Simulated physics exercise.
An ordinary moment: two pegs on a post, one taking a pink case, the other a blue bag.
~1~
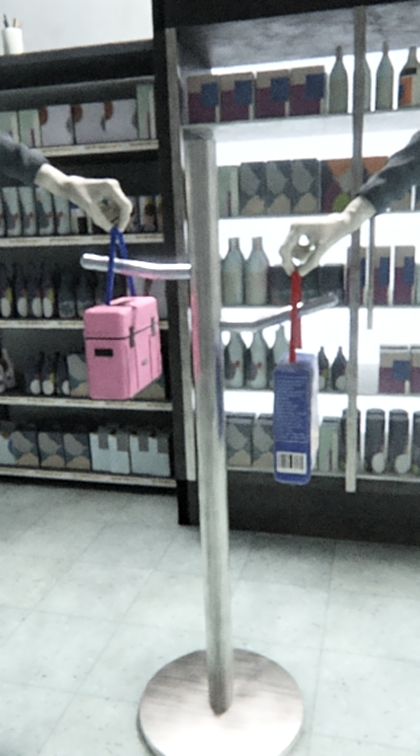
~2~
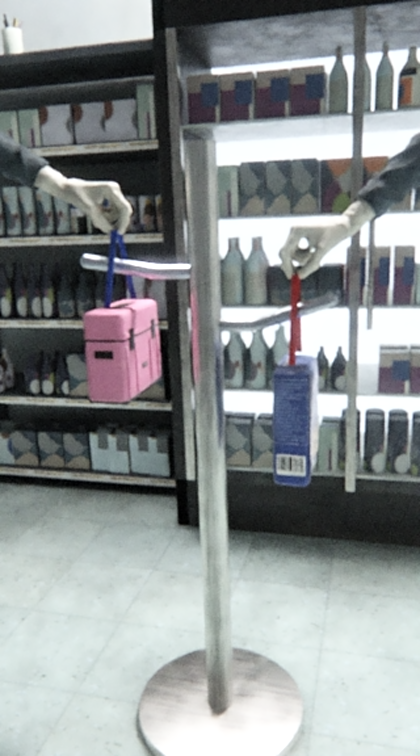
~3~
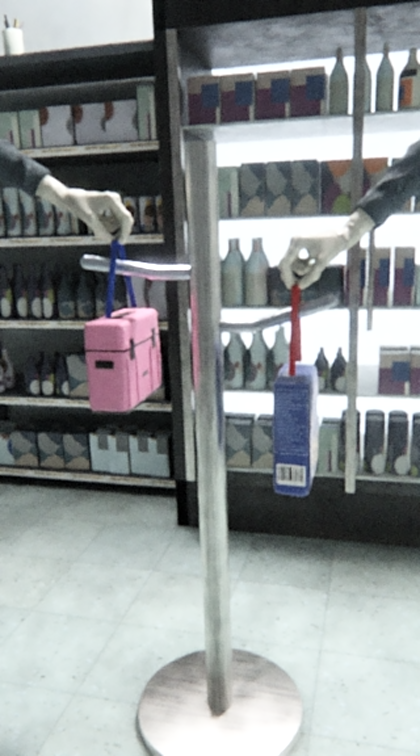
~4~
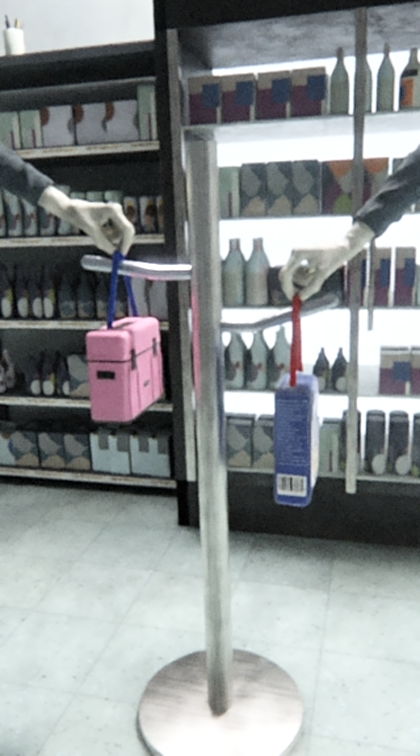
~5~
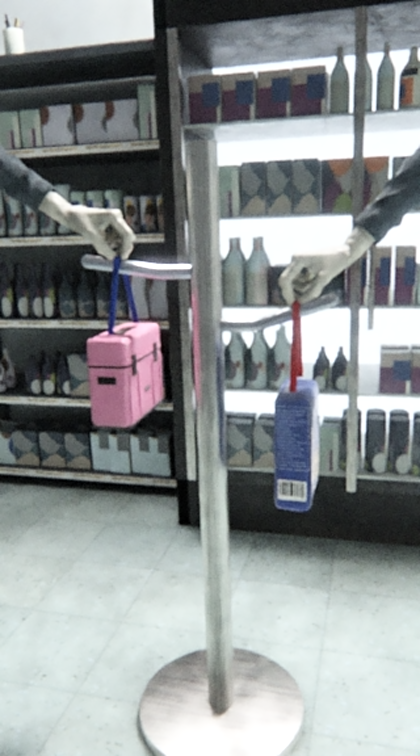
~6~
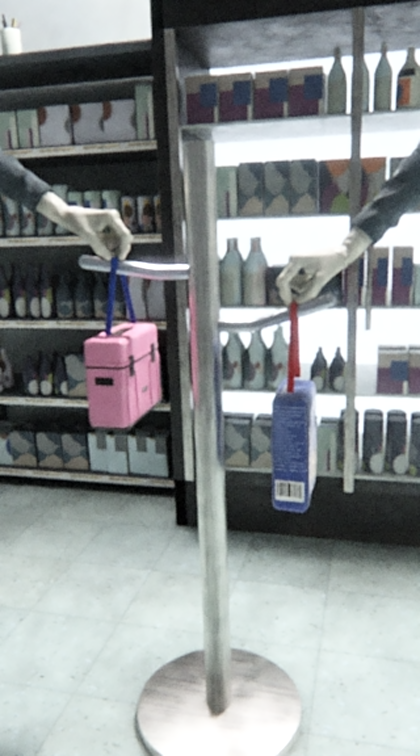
In a shop, two hands slowly lower a pink case and a blue bag beside a post.
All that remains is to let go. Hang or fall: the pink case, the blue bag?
In the end the pink case holds on; the blue bag remains on its peg.
Then, 0.24 s on from there, pink case still up near (125, 375); blue bag still up near (294, 445).
Then, 0.44 s on from there, pink case still up near (126, 375); blue bag still up near (291, 446).
Then, 0.92 s on from there, pink case still up near (127, 376); blue bag still up near (287, 447).
In the end, pink case still up near (127, 376); blue bag still up near (288, 447). The pink case remains on its peg and the blue bag stays hanging.
